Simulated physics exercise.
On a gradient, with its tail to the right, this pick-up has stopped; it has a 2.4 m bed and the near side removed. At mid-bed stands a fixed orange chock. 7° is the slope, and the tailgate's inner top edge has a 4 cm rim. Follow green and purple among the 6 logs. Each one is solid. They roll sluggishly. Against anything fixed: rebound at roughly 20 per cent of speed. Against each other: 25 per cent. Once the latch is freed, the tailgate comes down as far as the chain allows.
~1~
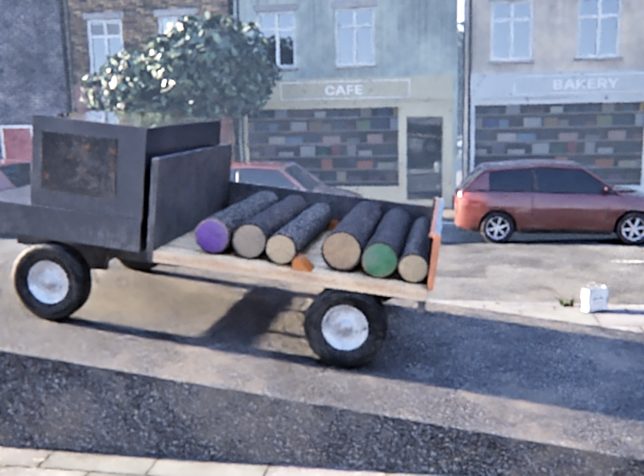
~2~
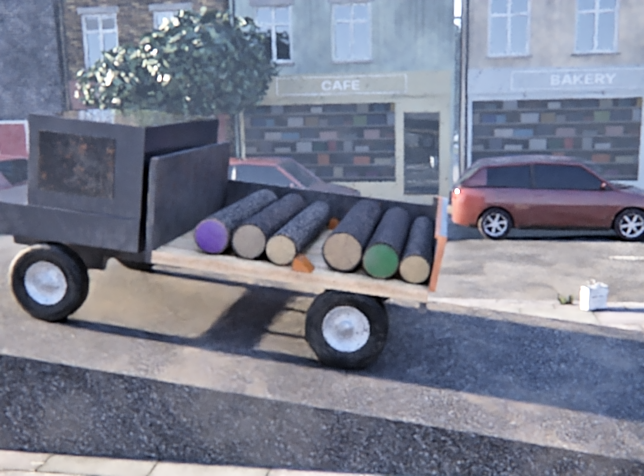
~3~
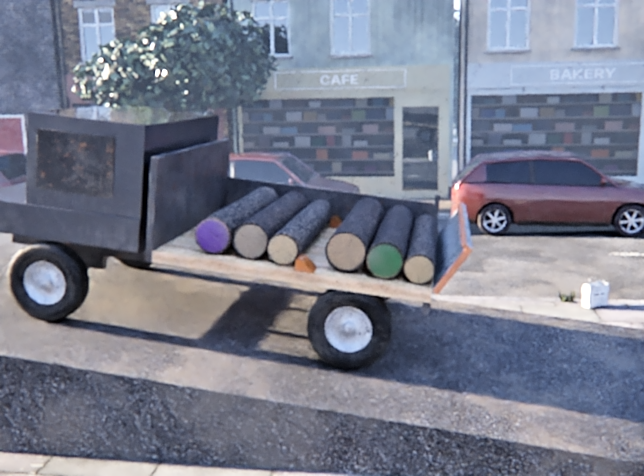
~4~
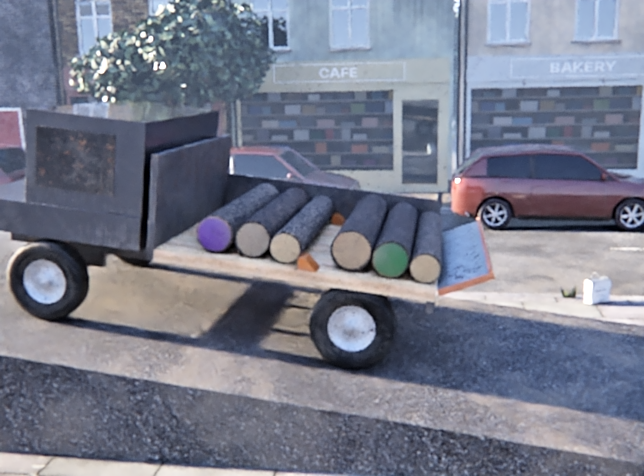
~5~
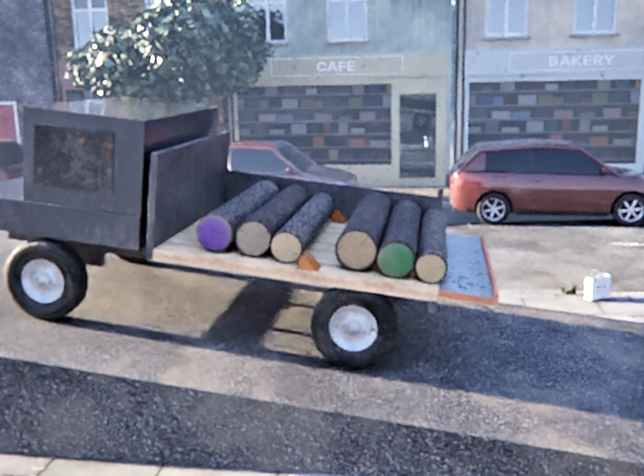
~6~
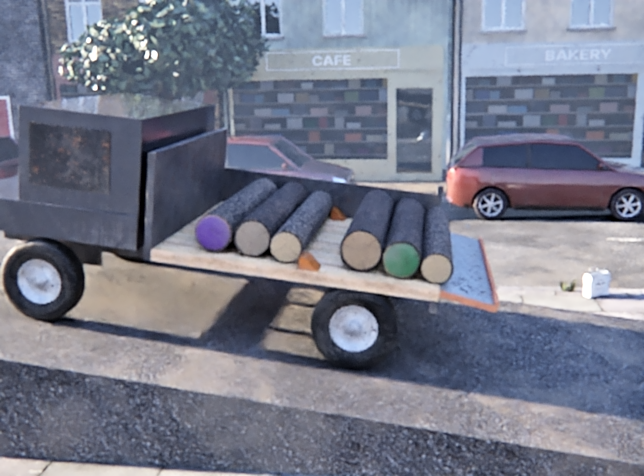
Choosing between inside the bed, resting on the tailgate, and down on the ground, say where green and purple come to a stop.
They stop as follows: Green - down on the ground; purple - inside the bed.
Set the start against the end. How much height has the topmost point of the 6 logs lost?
Roughly 0 cm.
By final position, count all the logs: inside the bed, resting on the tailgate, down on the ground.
First 3, then 0, and last 3.
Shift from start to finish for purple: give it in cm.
The purple one shifted 0.
Then, 0.5 s past the sixth picture, green is on the bed, 15 cm short of the hinge, rolling right; purple is on the bed, 190 cm short of the hinge; 0 of 6 are out.
Then, 1.0 s past the sixth picture, green is on the gate, 15 cm past the hinge, rolling right; as before, purple; 1 of 6 is out.
Then, 1.6 s past the sixth picture, green is dropping off the gate; as before, purple; 2 of 6 are out.
Finally (4.3 s after the last picture), green is off the vehicle; purple is on the bed, 190 cm short of the hinge; 3 of 6 are out.
